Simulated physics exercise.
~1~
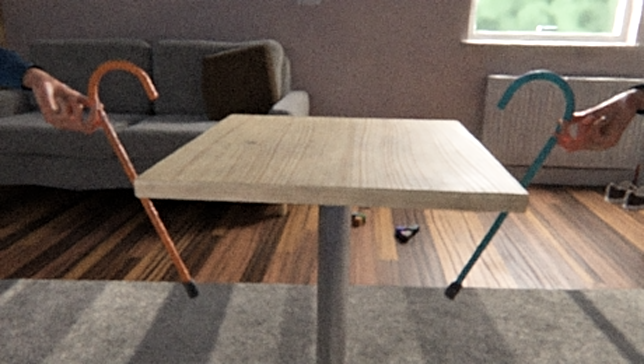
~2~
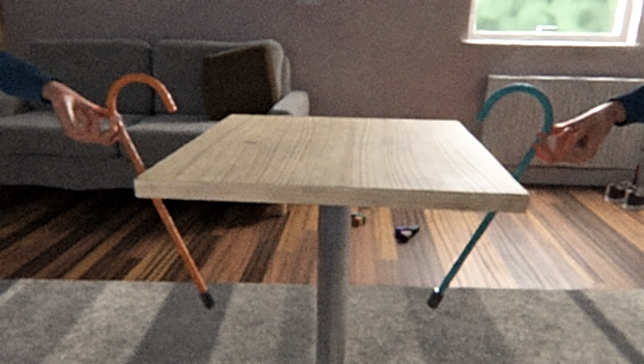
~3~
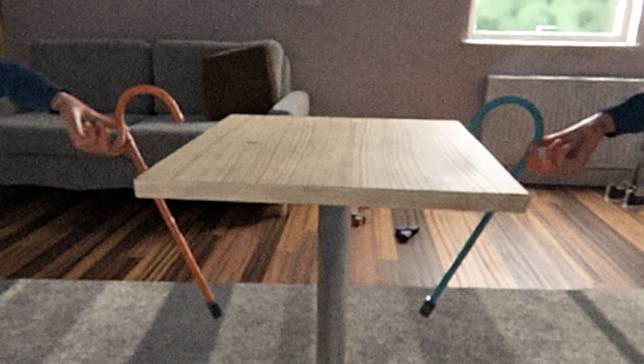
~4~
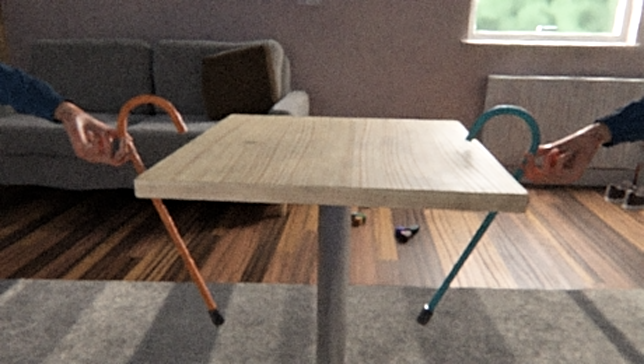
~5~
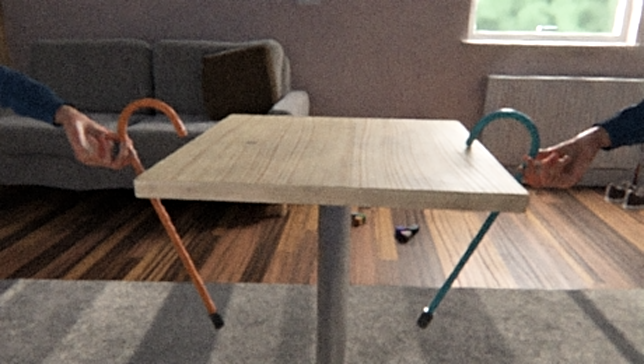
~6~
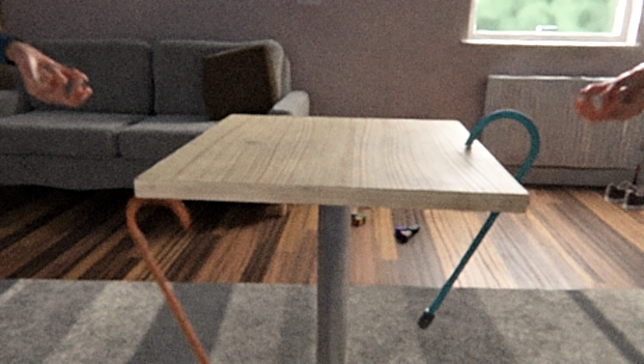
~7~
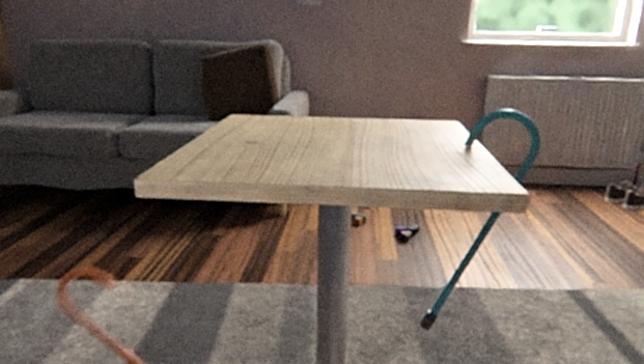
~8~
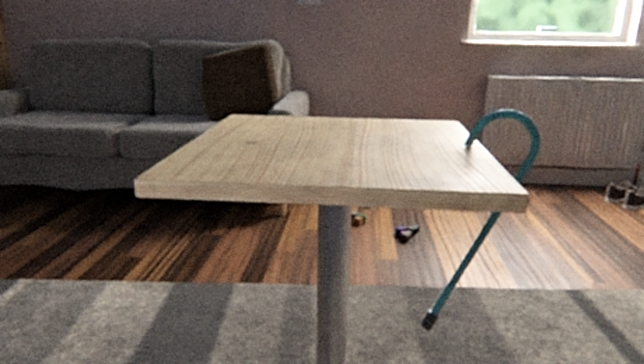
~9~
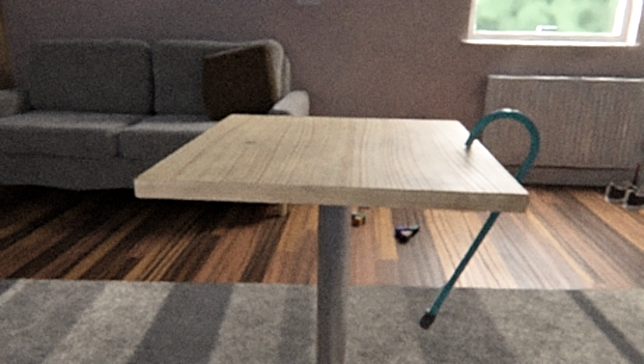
An orange cane and a turquoise cane were lowered by two hands to opposite edges of a wooden table and let go; the orange one on the left slipped down out of sight, while the turquoise one stayed hanging on the right.
